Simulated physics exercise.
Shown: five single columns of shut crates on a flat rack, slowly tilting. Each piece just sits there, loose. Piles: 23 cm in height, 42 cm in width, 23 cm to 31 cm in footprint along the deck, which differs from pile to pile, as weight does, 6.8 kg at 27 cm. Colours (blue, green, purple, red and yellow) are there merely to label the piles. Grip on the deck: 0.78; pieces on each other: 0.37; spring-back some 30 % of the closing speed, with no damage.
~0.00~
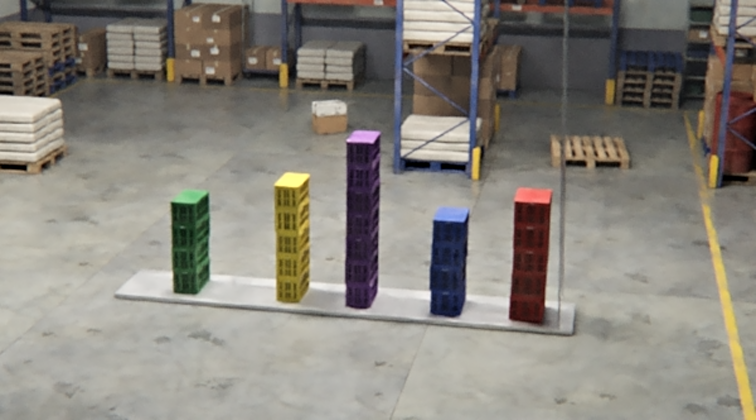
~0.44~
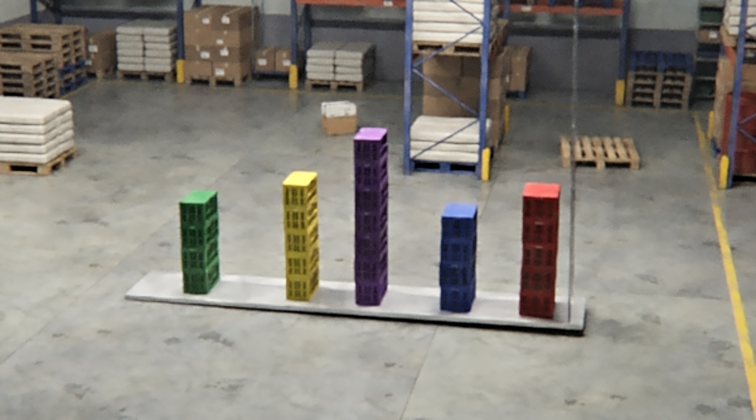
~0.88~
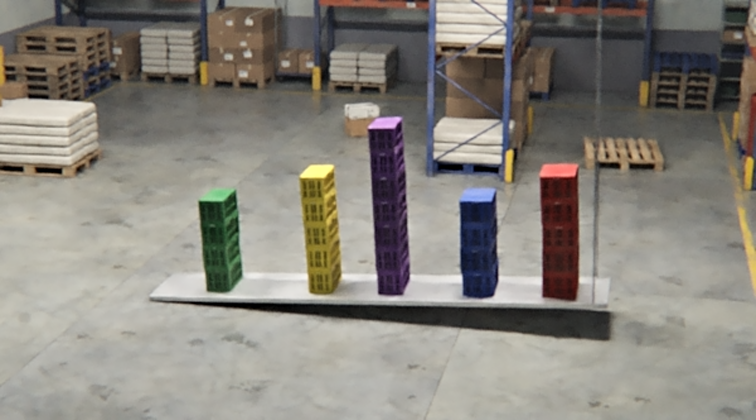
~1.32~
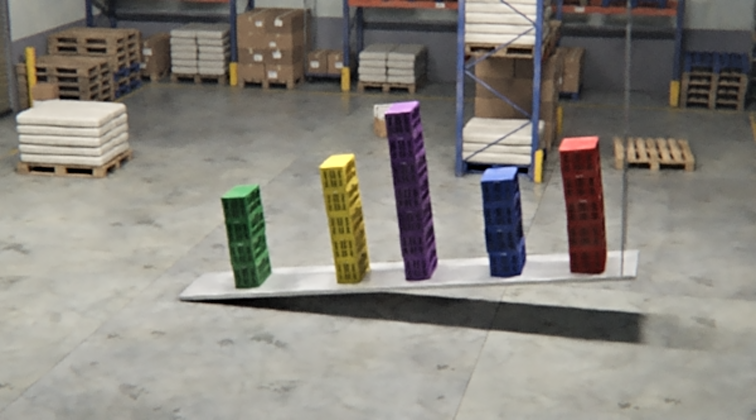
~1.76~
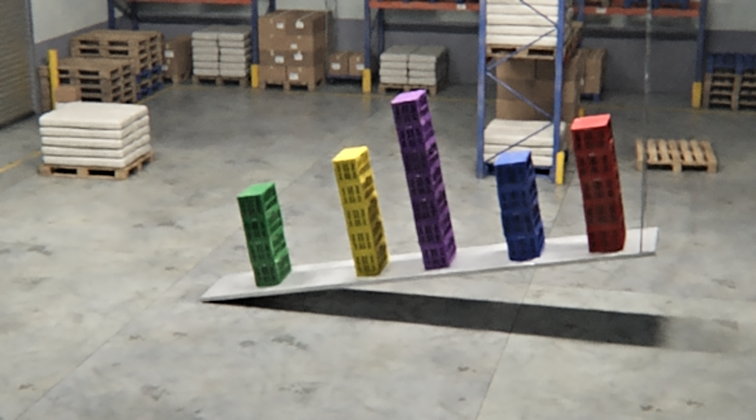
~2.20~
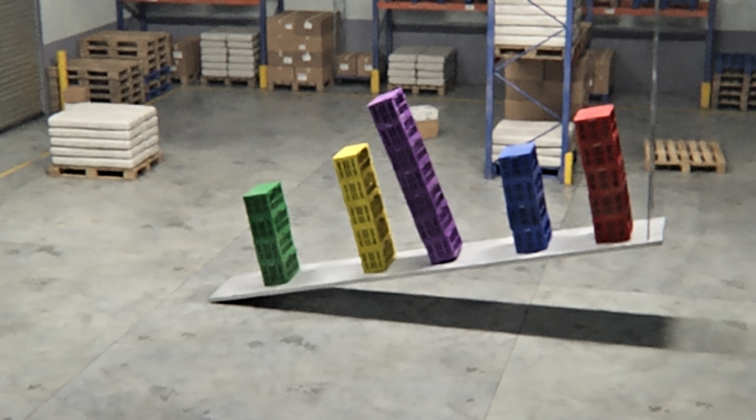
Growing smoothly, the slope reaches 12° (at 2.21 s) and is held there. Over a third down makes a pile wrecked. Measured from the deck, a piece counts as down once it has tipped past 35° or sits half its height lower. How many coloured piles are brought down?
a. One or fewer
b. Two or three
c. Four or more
Two or three (b).
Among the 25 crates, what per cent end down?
The share is about 60 in a hundred.
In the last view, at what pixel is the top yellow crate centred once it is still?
It settles close to (180, 279) in the last view.
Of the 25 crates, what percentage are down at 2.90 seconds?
50 percent by then.
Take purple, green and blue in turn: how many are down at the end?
Colour by colour - purple: 7; green: 3; blue: 0.
After 2.56 s, slope 12°; 7 of the 25 crates down; top purple crate 26° from how it stood, 19 cm lower; top yellow crate 14° from how it stood.
After 2.90 s, slope 12°; 12 of the 25 crates down; top yellow crate 36° from how it stood, 25 cm lower; top purple crate 35° from how it stood, 53 cm lower.
After 3.70 s, slope 12°; 15 of the 25 crates down; top purple crate upside down; top green crate on its side.
In the end (5.6 s), slope 12°; 15 of the 25 crates down; top purple crate on its side; top green crate on its side. Wrecked, green, purple and yellow. From the last view, middles, top purple crate near (53, 278), top green crate near (27, 273).
